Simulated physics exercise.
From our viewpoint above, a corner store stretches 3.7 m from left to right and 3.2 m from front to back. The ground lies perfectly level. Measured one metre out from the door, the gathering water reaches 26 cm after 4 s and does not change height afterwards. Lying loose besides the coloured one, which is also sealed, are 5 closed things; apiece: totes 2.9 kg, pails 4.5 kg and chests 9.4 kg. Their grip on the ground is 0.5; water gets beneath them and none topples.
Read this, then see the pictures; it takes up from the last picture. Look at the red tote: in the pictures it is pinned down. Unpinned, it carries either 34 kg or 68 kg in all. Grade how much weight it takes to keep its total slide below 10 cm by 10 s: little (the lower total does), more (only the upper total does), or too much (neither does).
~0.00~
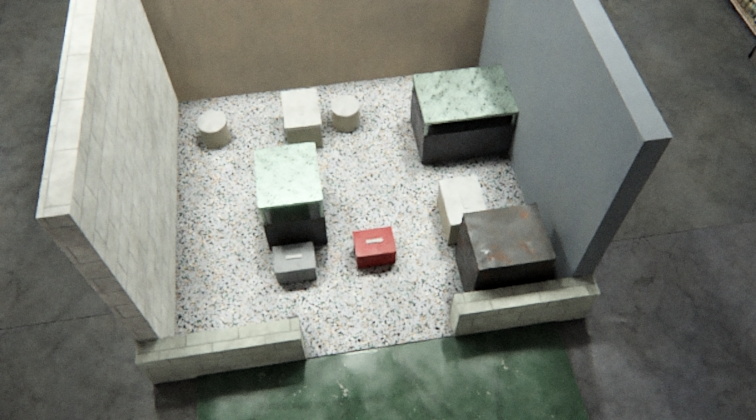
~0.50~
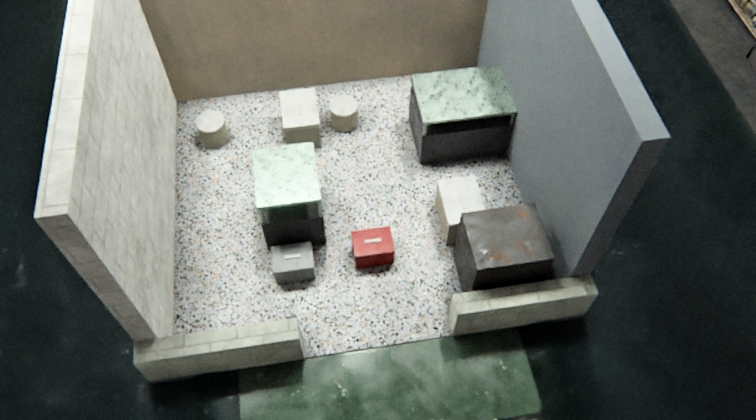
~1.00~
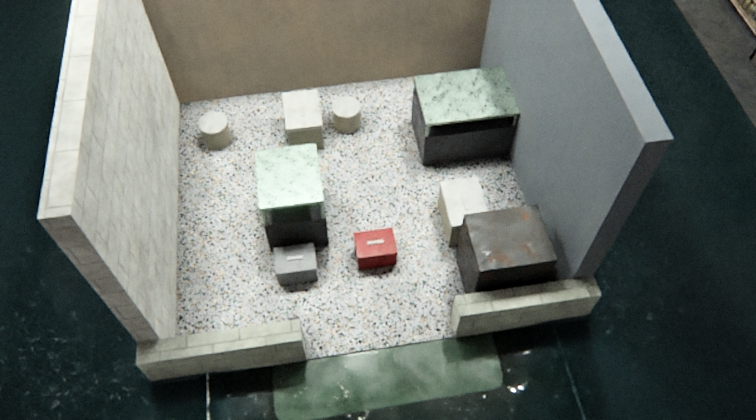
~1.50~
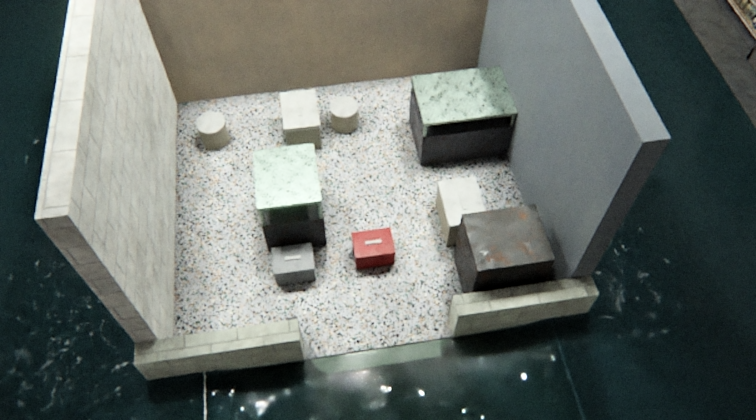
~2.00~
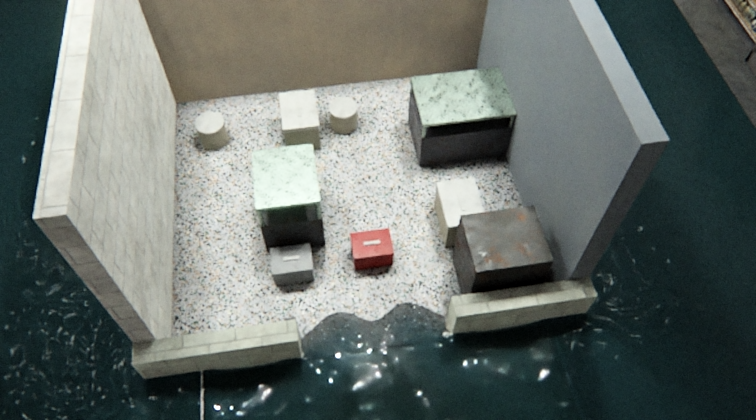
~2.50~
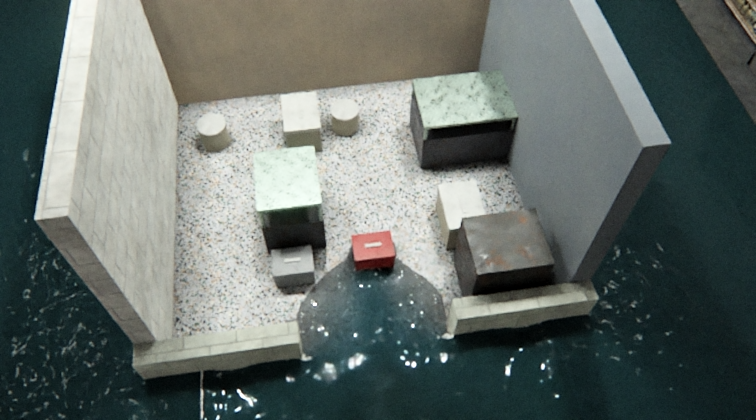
Grade: More.
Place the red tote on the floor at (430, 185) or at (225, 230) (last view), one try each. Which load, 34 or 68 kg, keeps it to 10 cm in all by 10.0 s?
Note, in order: Both OK; both OK.
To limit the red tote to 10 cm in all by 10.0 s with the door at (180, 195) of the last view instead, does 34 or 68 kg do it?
Well, then the lesser option suffices.
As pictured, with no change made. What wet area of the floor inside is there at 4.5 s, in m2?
The covered patch comes to about 6.5 m2.
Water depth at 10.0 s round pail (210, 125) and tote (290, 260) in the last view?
About 12 and 14 cm.
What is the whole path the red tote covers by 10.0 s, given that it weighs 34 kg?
Total path: Approx. 80 cm.
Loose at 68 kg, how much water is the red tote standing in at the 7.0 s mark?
Depth: Approx. 11 cm.
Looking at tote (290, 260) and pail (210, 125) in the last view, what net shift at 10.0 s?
80 cm, 100 cm.
After 3.5 s the red tote would be 0 cm from its start with 34 kg and 0 cm from its start with 68 kg; 8 cm of water round it then.
After 4.5 s the red tote would be 1 cm from its start with 34 kg and 0 cm from its start with 68 kg; 10 cm of water round it then.
After 7.0 s the red tote would be 34 cm from its start with 34 kg and 0 cm from its start with 68 kg; 11 cm of water round it then.
After 10.0 s the red tote would be 75 cm from its start with 34 kg and 0 cm from its start with 68 kg; 15 cm of water round it then.
